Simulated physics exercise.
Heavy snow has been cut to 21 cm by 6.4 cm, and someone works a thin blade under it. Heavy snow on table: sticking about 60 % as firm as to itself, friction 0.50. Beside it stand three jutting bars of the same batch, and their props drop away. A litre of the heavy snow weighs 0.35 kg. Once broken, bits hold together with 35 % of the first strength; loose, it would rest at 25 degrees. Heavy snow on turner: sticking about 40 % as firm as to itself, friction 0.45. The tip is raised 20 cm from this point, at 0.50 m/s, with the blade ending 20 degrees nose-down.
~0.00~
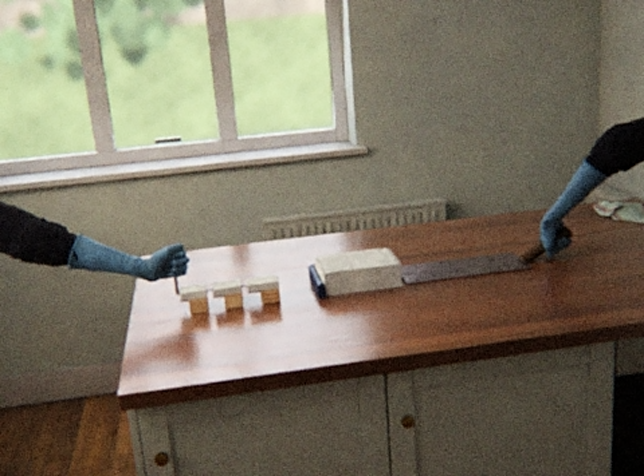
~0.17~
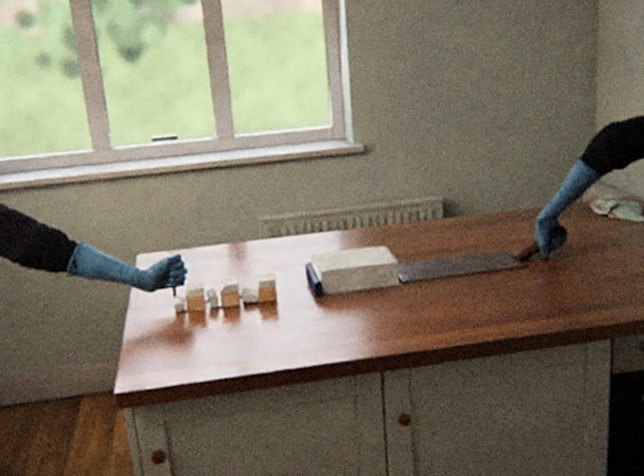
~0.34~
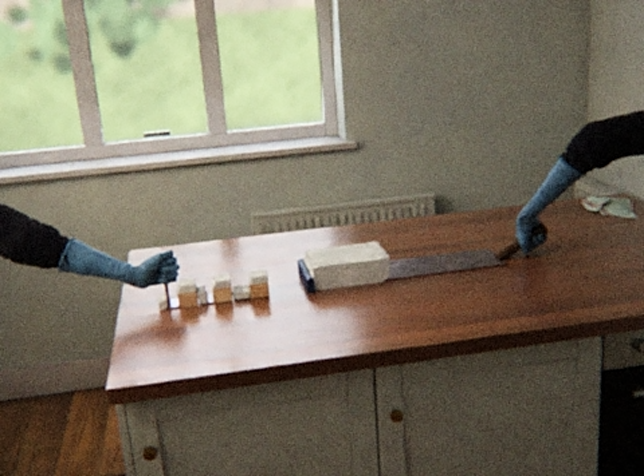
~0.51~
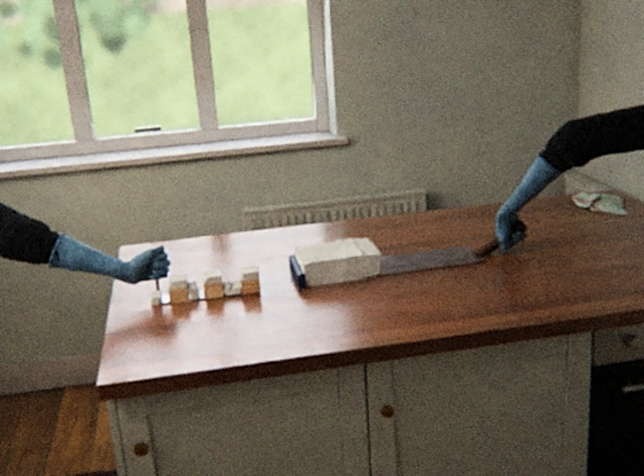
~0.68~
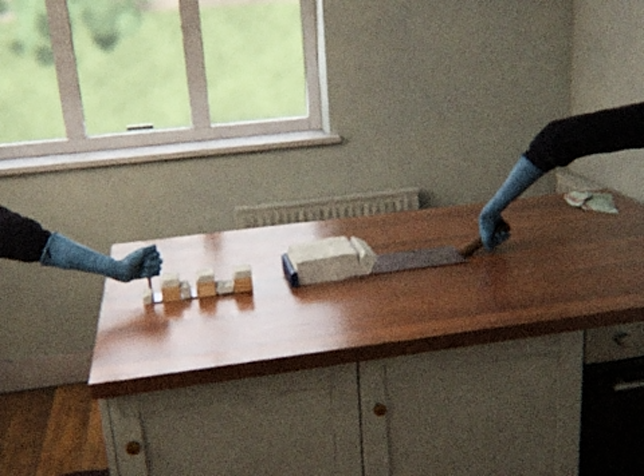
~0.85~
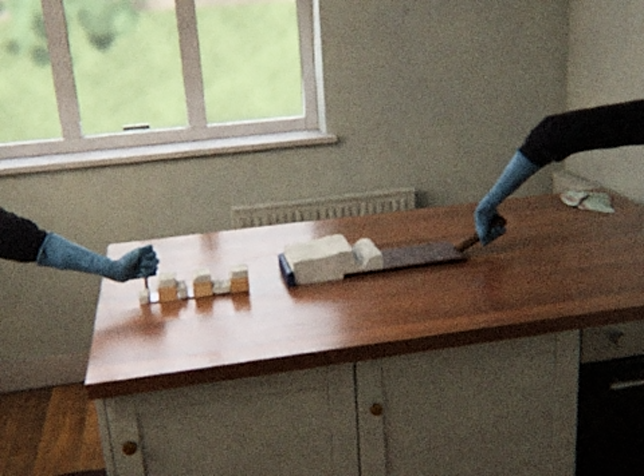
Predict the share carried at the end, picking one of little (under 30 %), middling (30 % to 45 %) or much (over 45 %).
Predicted: Little.
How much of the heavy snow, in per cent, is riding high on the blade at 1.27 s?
That share is about 35 %.
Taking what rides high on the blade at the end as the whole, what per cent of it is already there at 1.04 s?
Around 60 per cent.
After 1.04 s, the tip is 9.6 cm up.
After 1.27 s, the tip is 20 cm up and 33 % is riding high on the blade.
After 1.49 s, the tip is 20 cm up and 21 % is riding high on the blade.
After 1.71 s, the tip is 20 cm up and 21 % is riding high on the blade.
After 2.40 s, at the end, the tip is 20 cm up and 21 % is riding high on the blade.
